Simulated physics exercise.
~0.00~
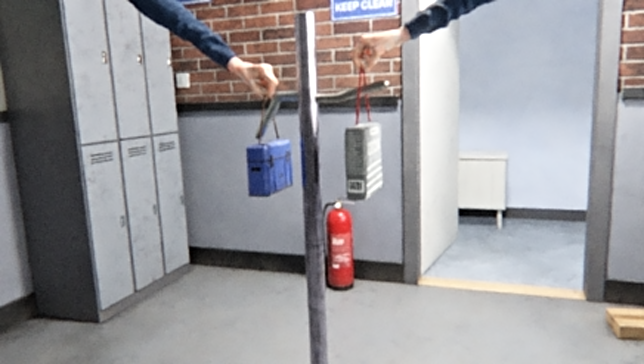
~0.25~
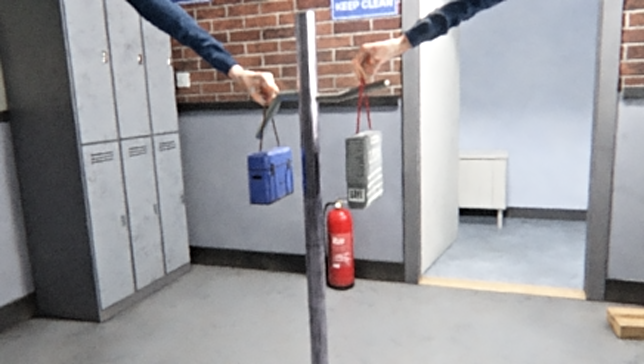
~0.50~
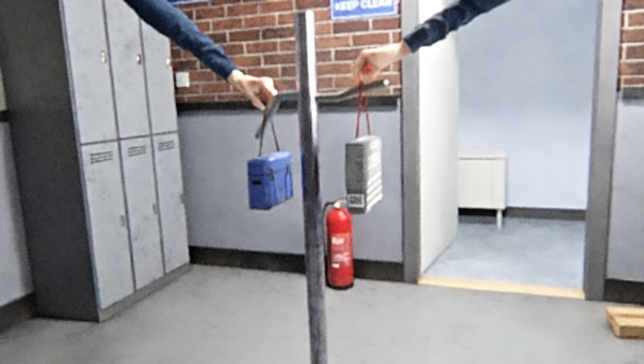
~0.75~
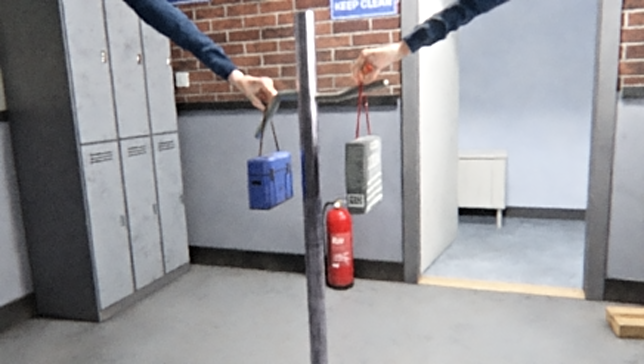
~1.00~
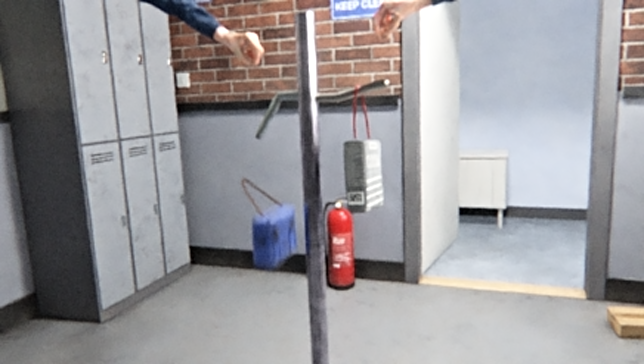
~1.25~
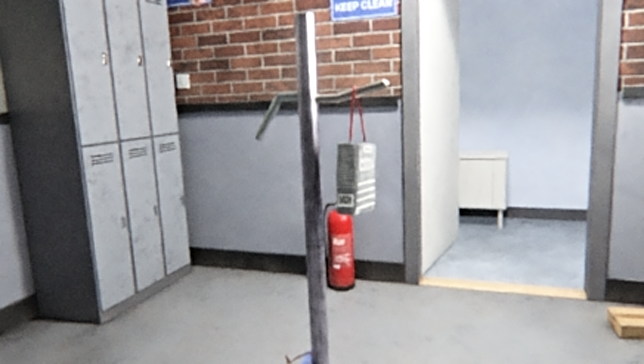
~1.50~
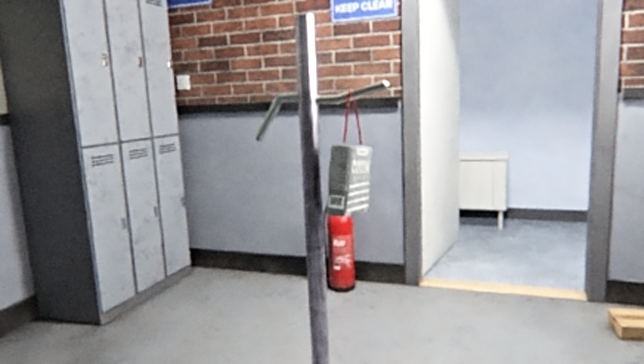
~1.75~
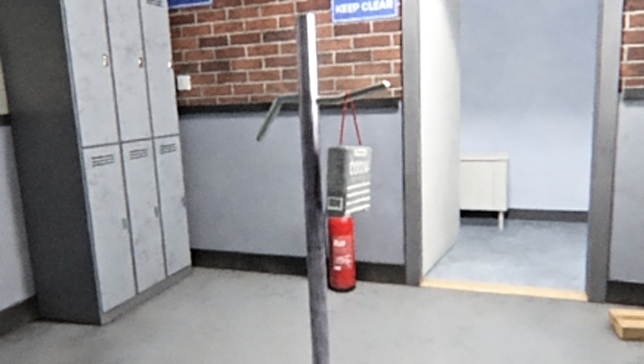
Blue case and grey bag being lowered onto a stand's pegs by two hands, the case dropping away, the bag staying hung.
